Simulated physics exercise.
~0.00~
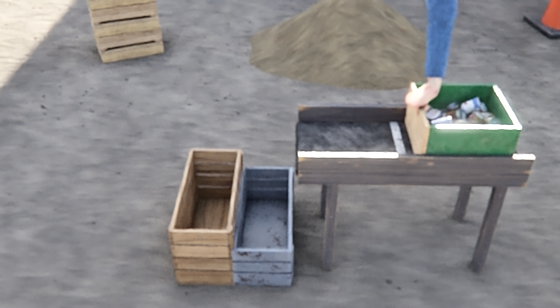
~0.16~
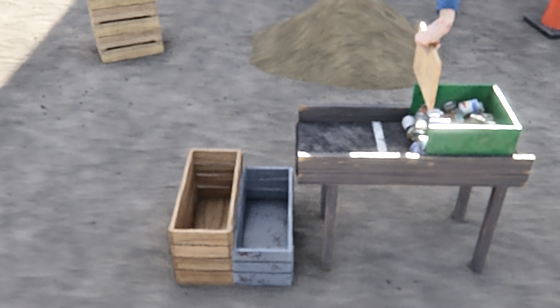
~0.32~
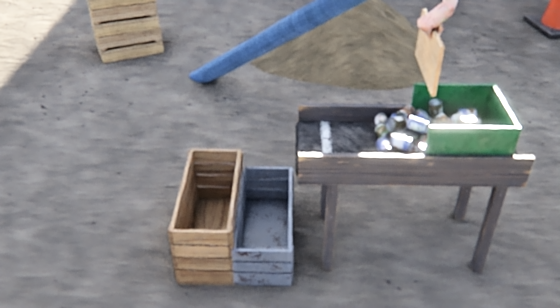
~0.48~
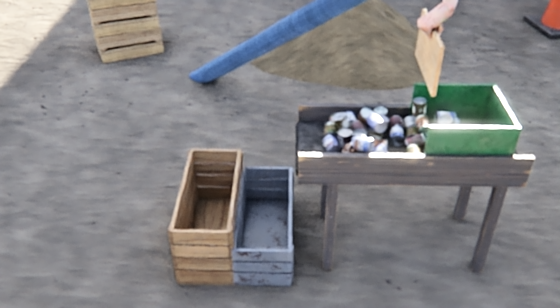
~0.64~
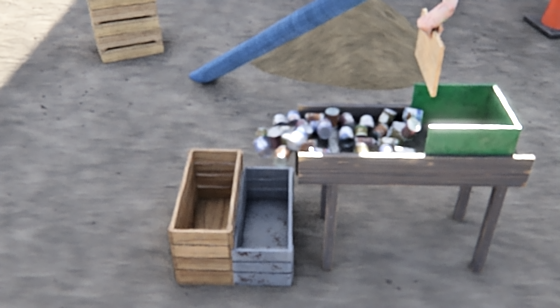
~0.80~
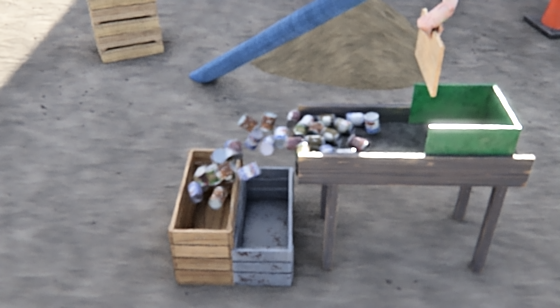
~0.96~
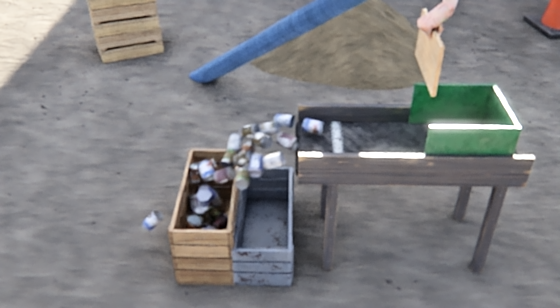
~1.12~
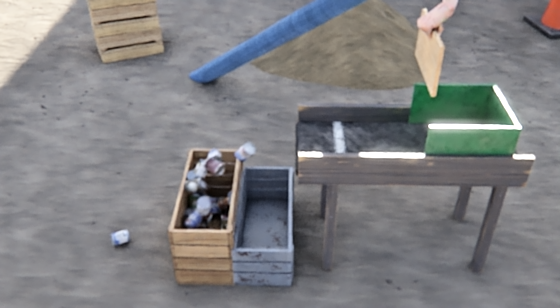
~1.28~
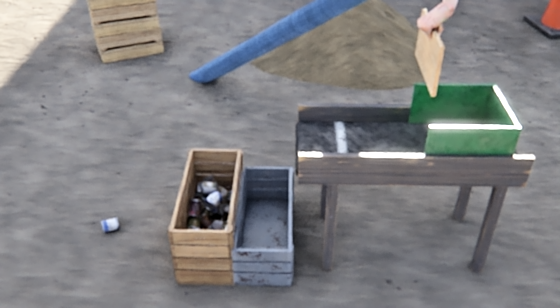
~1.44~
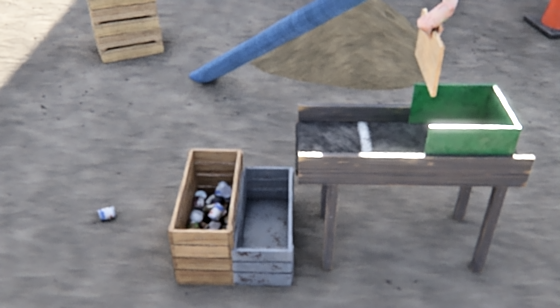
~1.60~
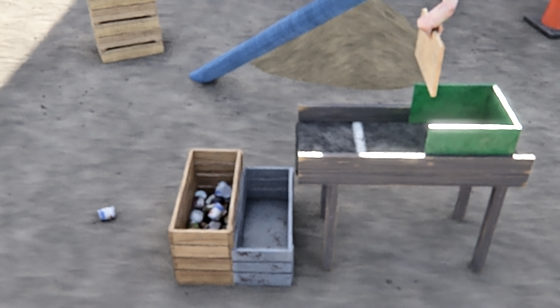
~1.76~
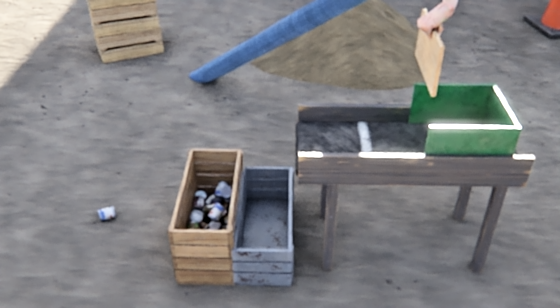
To begin with, a hand grips a wooden board at the open side of a green pen full of small tins, set on a dark belt with legs, while a wooden box and a grey bin stand on the ground to the left. The hand lifts the board, and the tins spill out and travel left along the belt. They bunch together, then shoot off the left end in a loose stream, passing over the grey bin. Most drop into the wooden box, but one tumbles past it. Finally, the belt is bare of tins, the pen and grey bin look empty, and the lone tin lies still on the ground left of the box.
